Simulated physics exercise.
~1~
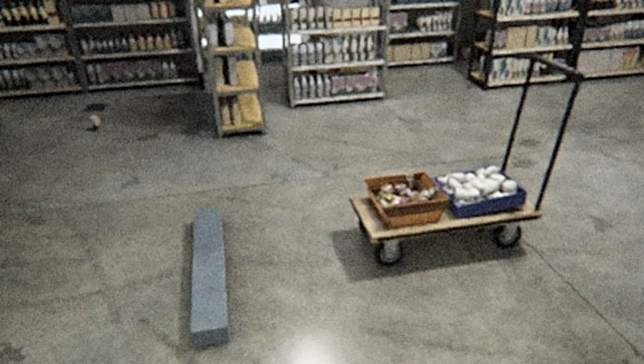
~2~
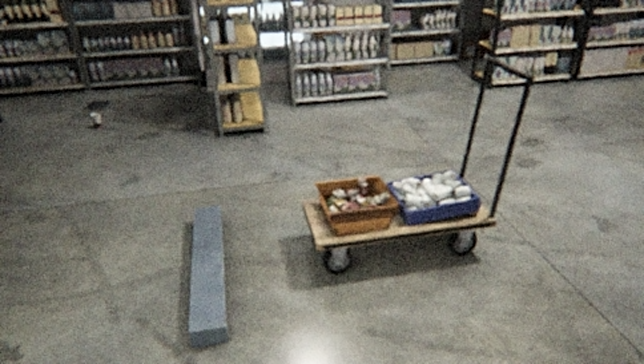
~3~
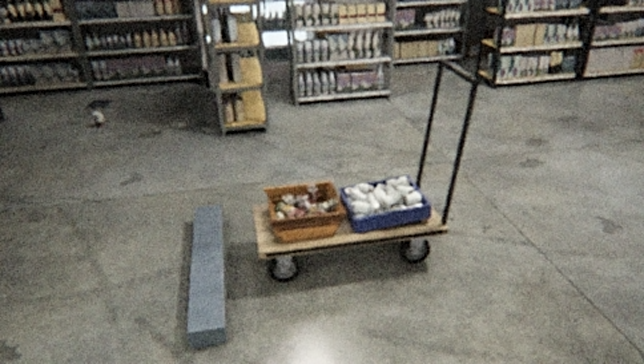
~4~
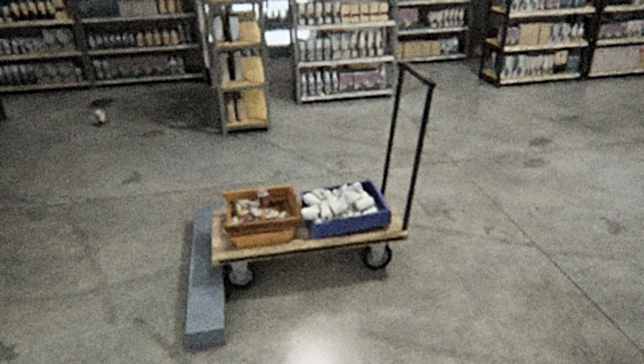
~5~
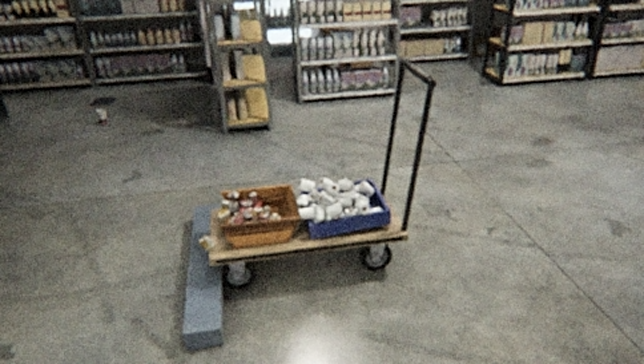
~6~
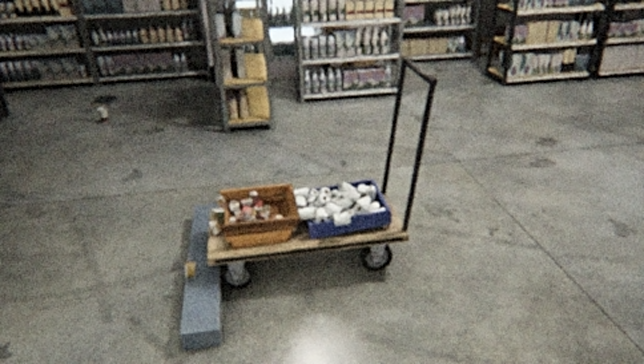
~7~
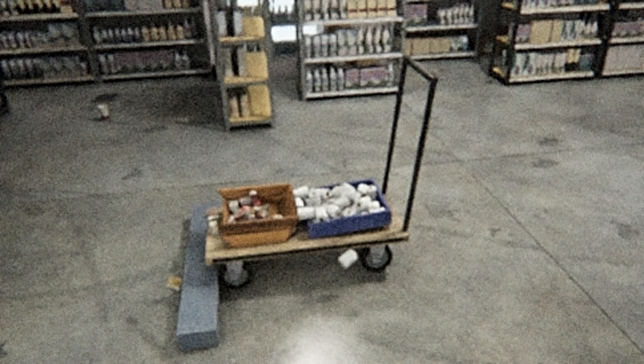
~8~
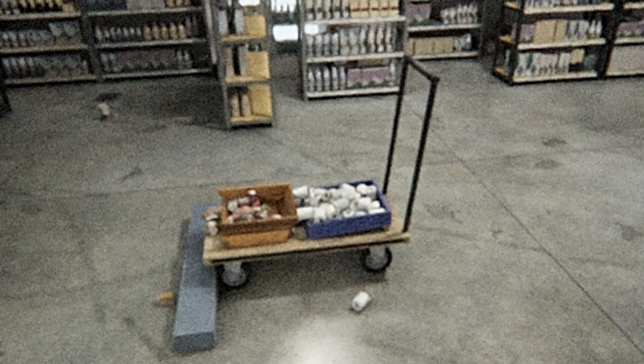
In a storage room, a flat cart rolls left, stops at a kerb, and spills a few items.
